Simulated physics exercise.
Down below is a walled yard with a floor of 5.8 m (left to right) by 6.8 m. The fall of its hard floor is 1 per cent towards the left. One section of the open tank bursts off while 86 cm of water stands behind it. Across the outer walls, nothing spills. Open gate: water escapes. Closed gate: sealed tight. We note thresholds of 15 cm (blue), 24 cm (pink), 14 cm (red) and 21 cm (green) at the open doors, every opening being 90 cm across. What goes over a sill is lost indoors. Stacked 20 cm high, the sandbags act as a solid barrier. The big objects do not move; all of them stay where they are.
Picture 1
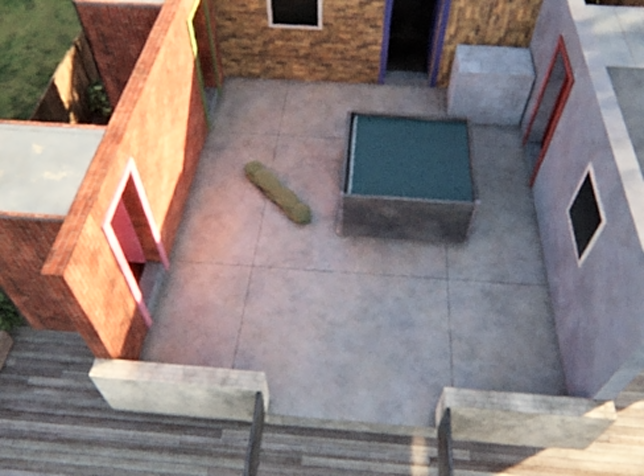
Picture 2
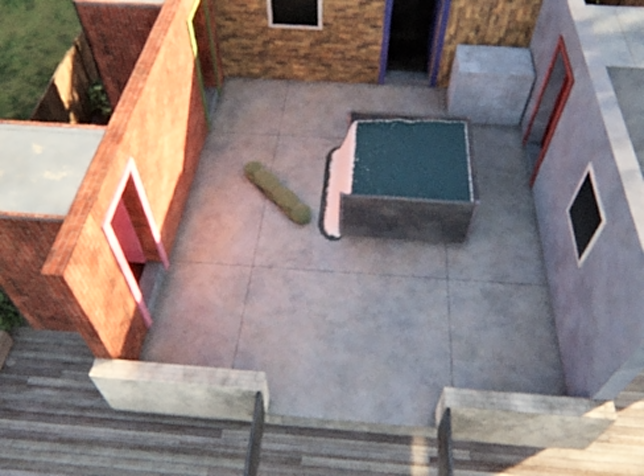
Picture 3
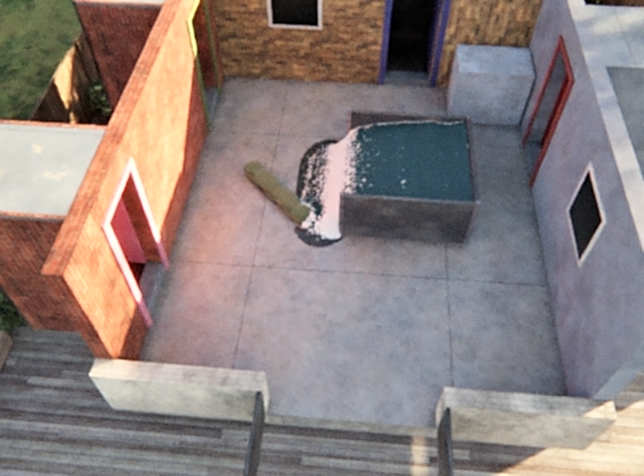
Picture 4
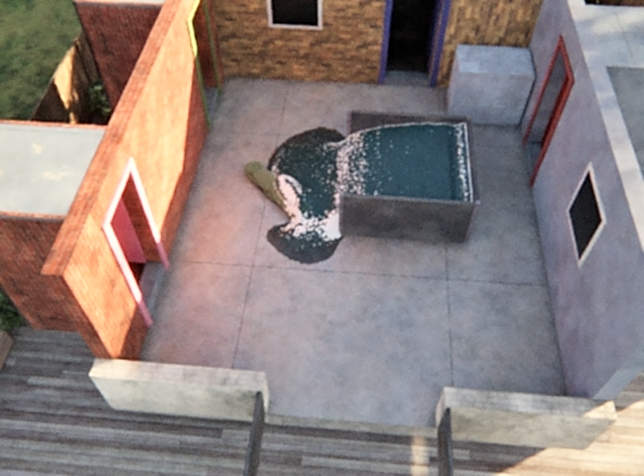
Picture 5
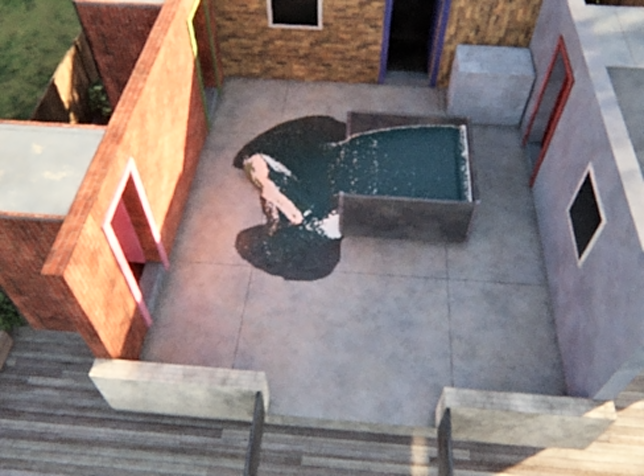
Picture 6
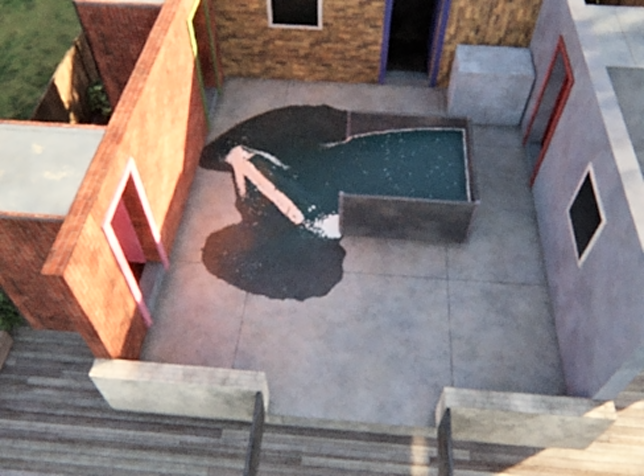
A walled yard with a pale concrete floor is seen from high above by a camera that stays still, with orange brick on the left and a grey wall on the right. A grey tank of dark teal water stands right of a low olive-brown barrier. Water pours from the tank's left side, foams pinkish-white against the barrier, wraps around it and spreads leftward in two dark lobes.
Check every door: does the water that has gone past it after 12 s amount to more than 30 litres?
The blue door undershoots the limit. The pink door undershoots the limit. The red door undershoots the limit. The green door overshoots the limit.
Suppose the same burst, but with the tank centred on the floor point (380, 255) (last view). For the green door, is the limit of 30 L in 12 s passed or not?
Then, at green, it's within bounds.
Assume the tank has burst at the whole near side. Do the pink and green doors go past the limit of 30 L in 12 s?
Pink short, green short.
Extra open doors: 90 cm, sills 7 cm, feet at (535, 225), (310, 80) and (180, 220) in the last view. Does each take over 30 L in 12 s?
Door 1: Lower; door 2: Higher; door 3: Higher.
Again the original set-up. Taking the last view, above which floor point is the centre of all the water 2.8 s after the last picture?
It lies at roughly (289, 184) in pixels.
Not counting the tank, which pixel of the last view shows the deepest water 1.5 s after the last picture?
Spot: Approx. (225, 79).
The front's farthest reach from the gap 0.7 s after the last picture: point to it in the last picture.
Around pixel (139, 361).
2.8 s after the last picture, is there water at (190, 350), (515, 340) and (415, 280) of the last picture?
Listed in turn: Swamped / spared so far / spared so far.
Then, 0.7 s after the last picture water covers 40 % of the floor and is deepest (46 cm) near (304, 204); blue door not reached, pink door 15 cm at the sill, 0 L in, red door not reached, green door 33 cm at the sill, 5 L in.
Then, 1.5 s after the last picture water covers 45 % of the floor and is deepest (60 cm) near (225, 79); blue door not reached, pink door 19 cm at the sill, 0 L in, red door not reached, green door 33 cm at the sill, 51 L in.
Then, 2.8 s after the last picture water covers 65 % of the floor and is deepest (31 cm) near (219, 96); blue door 5 cm at the sill, 0 L in, pink door 10 cm at the sill, 0 L in, red door not reached, green door 29 cm at the sill, 121 L in.
Then, 6.3 s after the last picture water covers 95 % of the floor and is deepest (16 cm) near (502, 92); blue door 15 cm at the sill, 1 L in, pink door 12 cm at the sill, 0 L in, red door 9 cm at the sill, 7 L in, green door 10 cm at the sill, 139 L in.
Then, 11.3 s after the last picture water covers 95 % of the floor and is deepest (12 cm) near (212, 120); blue door 6 cm at the sill, 1 L in, pink door 9 cm at the sill, 0 L in, red door 4 cm at the sill, 7 L in, green door 11 cm at the sill, 139 L in.
